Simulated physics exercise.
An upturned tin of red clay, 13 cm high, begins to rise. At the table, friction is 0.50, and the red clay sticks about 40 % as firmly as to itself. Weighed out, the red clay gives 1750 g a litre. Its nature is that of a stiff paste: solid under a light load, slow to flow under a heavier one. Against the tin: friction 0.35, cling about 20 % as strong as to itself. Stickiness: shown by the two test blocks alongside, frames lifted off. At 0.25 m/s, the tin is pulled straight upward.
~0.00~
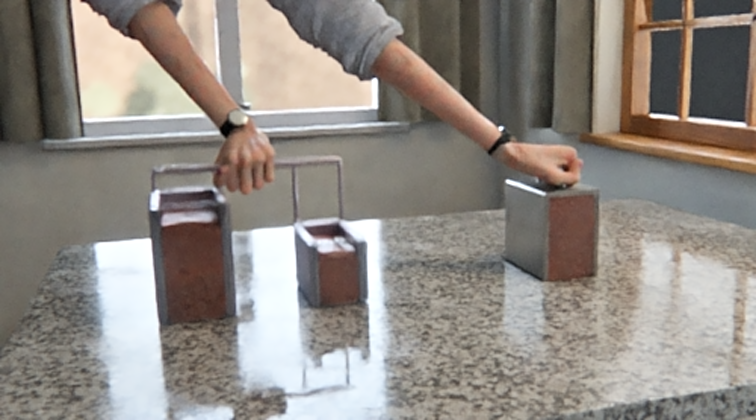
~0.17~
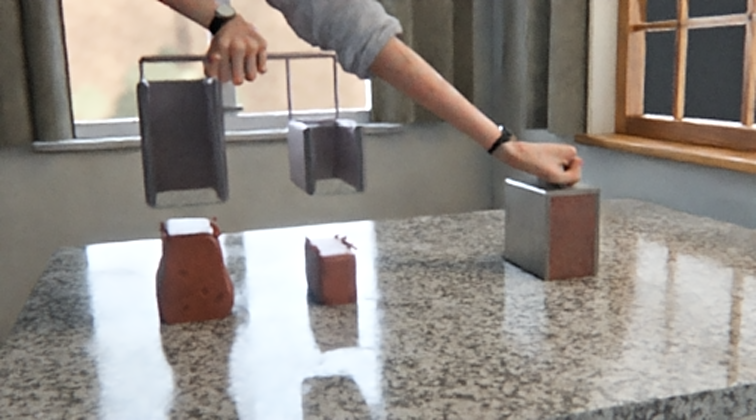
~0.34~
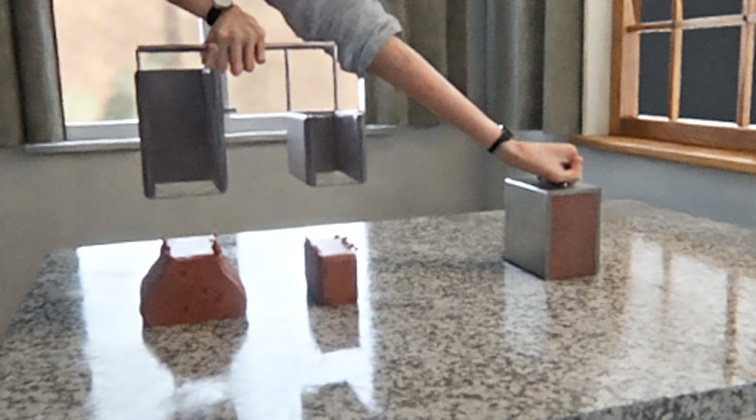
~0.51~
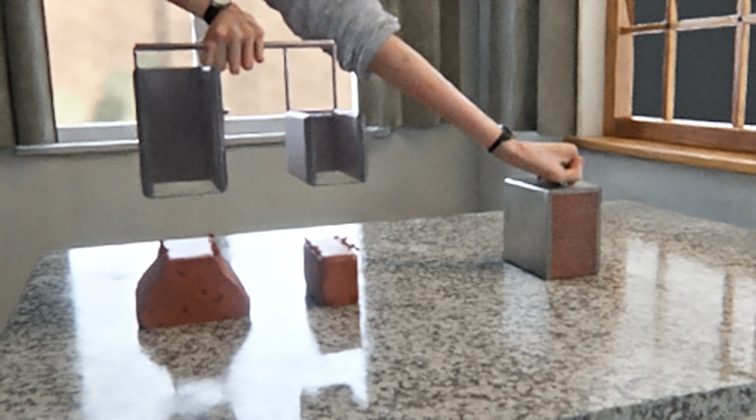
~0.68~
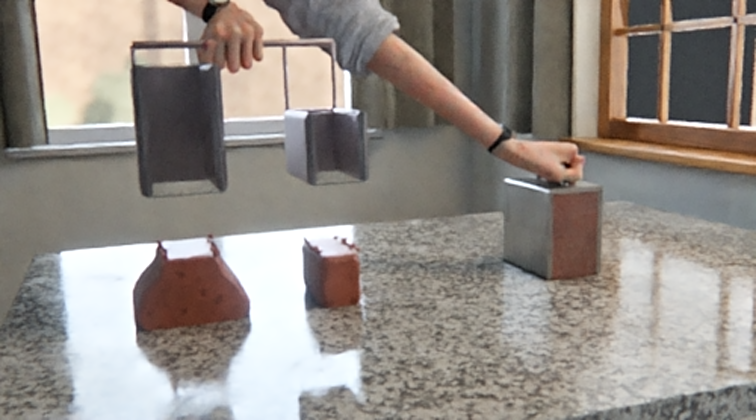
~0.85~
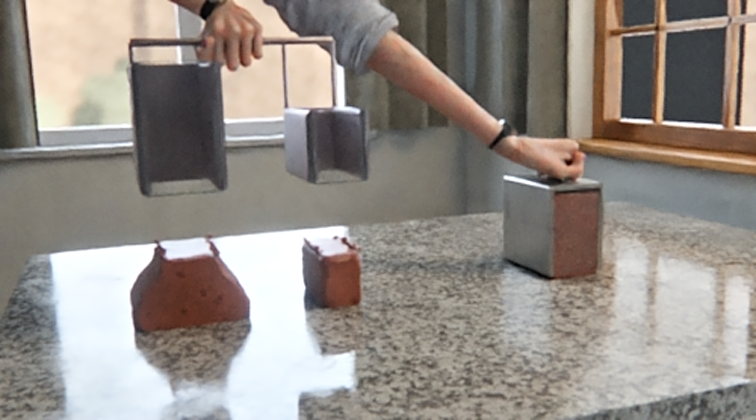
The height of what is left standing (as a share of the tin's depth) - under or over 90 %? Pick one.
Under.
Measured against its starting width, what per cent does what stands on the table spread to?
180 %.
After 1.15 s, the tin is up by 7.5 cm.
After 1.51 s, the tin is up by 16 cm; what stands on the table is 70 % of the tin's depth.
After 1.86 s, the tin is up by 25 cm; what stands on the table is 69 % of the tin's depth.
After 2.22 s, the tin is up by 25 cm; what stands on the table is 69 % of the tin's depth.
After 2.32 s, at the end, the tin is up by 25 cm; what stands on the table is 69 % of the tin's depth.
